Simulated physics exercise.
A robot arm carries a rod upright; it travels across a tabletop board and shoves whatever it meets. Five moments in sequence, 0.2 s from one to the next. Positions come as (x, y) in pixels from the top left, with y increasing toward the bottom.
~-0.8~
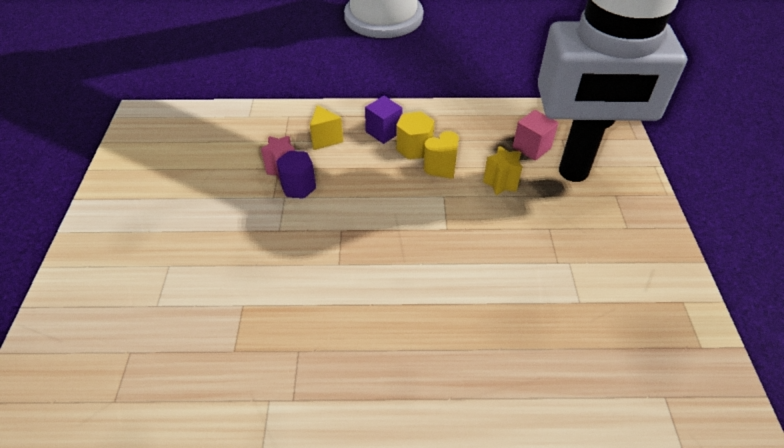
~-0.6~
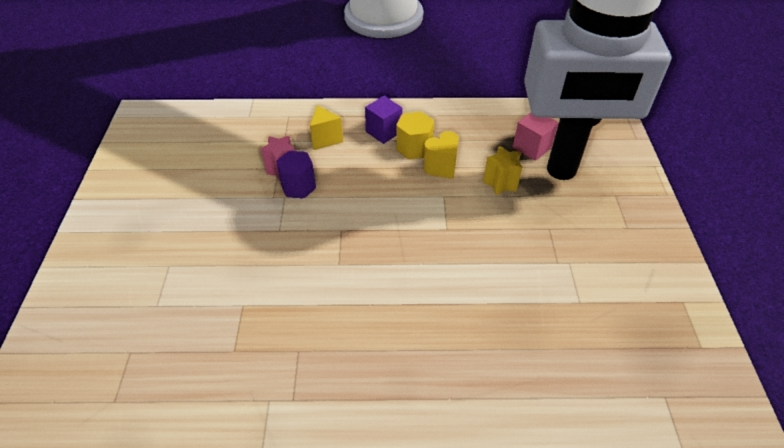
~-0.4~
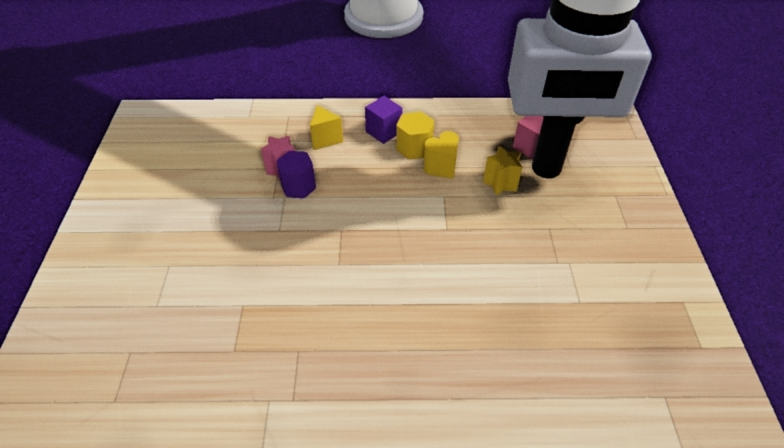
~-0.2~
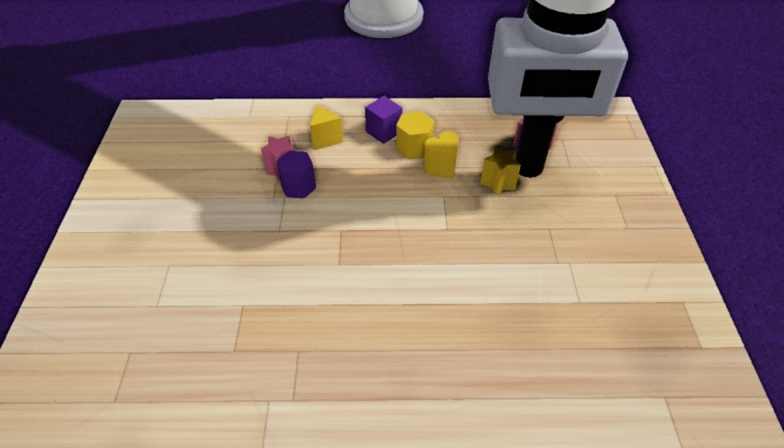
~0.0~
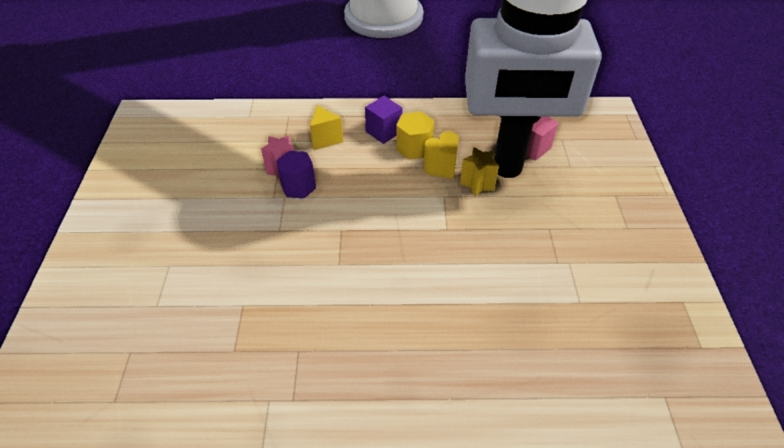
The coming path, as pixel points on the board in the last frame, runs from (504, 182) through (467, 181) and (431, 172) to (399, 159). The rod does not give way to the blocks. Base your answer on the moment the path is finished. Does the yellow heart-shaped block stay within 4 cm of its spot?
No, that is not how it ends up.
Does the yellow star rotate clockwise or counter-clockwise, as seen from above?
From above, counter-clockwise.
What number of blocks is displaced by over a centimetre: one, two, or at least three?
Moved: More than two.
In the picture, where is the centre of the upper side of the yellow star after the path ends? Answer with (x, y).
It is at (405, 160).
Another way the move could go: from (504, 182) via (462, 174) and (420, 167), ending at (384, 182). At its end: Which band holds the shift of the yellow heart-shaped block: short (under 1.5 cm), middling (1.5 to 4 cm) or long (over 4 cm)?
Displaced more than 4 cm.
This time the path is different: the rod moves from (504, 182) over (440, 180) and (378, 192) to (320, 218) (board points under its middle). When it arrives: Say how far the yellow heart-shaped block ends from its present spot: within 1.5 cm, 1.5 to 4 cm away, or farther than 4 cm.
Offset: Above 4 cm.
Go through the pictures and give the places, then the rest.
In the first picture, lower end of the rod (573, 173), tops of blocks, purple square (384, 107), yellow six-sided block (416, 123), yellow heart-shaped block (444, 143), yellow star (506, 158).
In the second picture, rod (561, 171), blocks as before.
In the third picture, rod (546, 170), blocks as before.
In the fourth picture, rod (528, 169), yellow star (503, 158).
In the fifth picture, rod (507, 169), purple square (384, 107), yellow six-sided block (416, 123), yellow heart-shaped block (444, 143), yellow star (482, 158).
On the path given first. One third of the way, rod (468, 168); yellow six-sided block (413, 121); yellow heart-shaped block (423, 140), turned 20° clockwise; yellow star (442, 157).
Two thirds of the way, rod (431, 159); yellow six-sided block (410, 119), turned 20° clockwise; yellow heart-shaped block (401, 139), turned 60° clockwise; yellow star (412, 160), turned 40° anticlockwise.
At the end, rod (399, 146); purple square (382, 104); yellow six-sided block (409, 115), turned 25° clockwise; yellow heart-shaped block (368, 133), turned 25° clockwise; yellow star (406, 159), turned 70° anticlockwise.
